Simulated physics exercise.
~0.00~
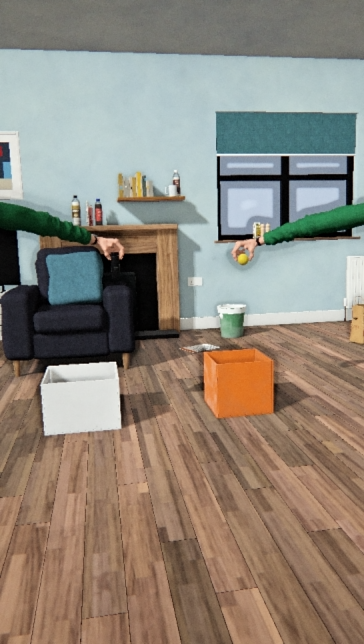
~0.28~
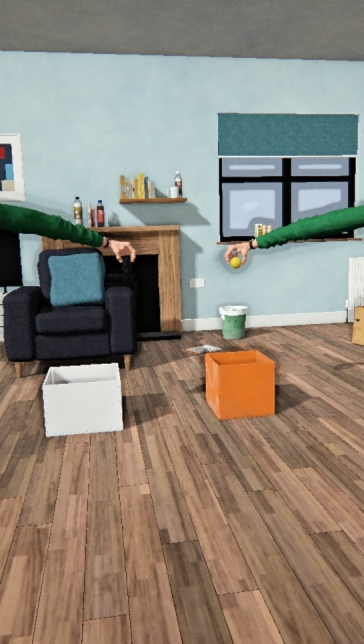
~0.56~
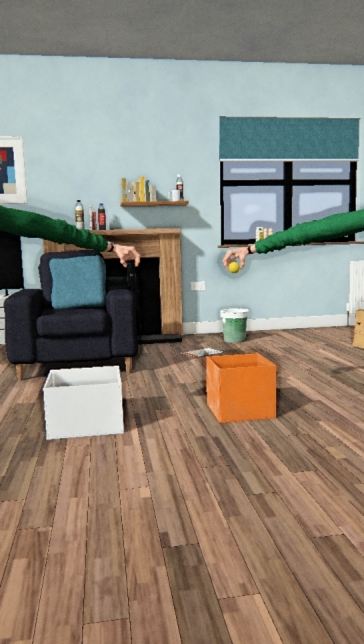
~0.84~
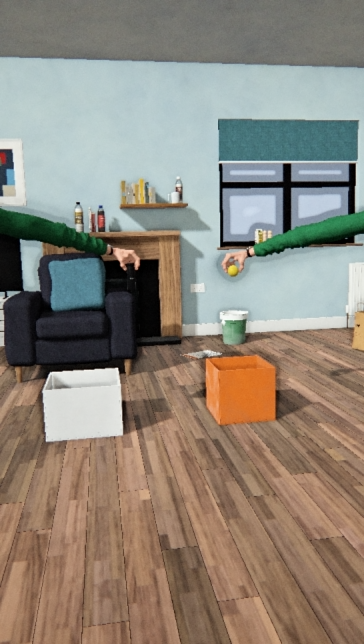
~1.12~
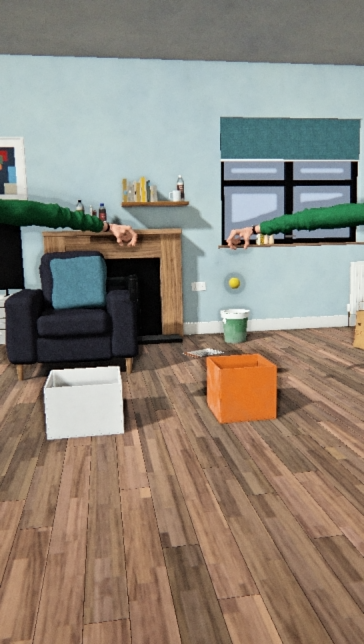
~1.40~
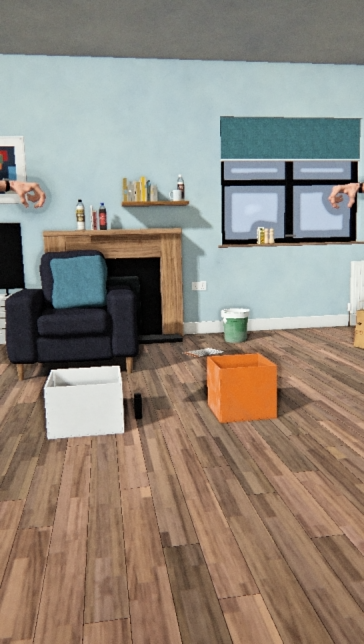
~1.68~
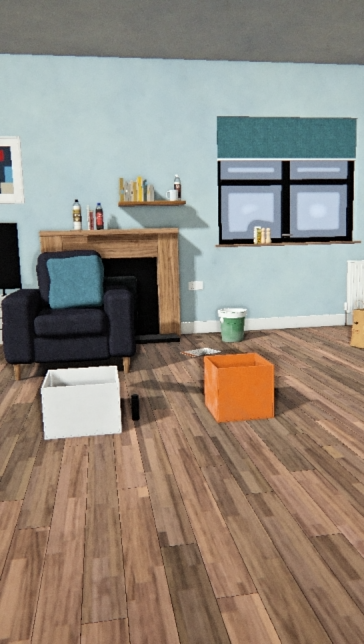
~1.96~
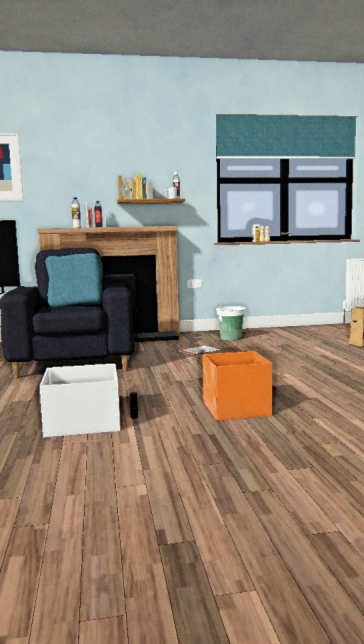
Two green-sleeved arms letting go of a lemon and a black shaker, the lemon dropping from view, the shaker standing beside the white crate.
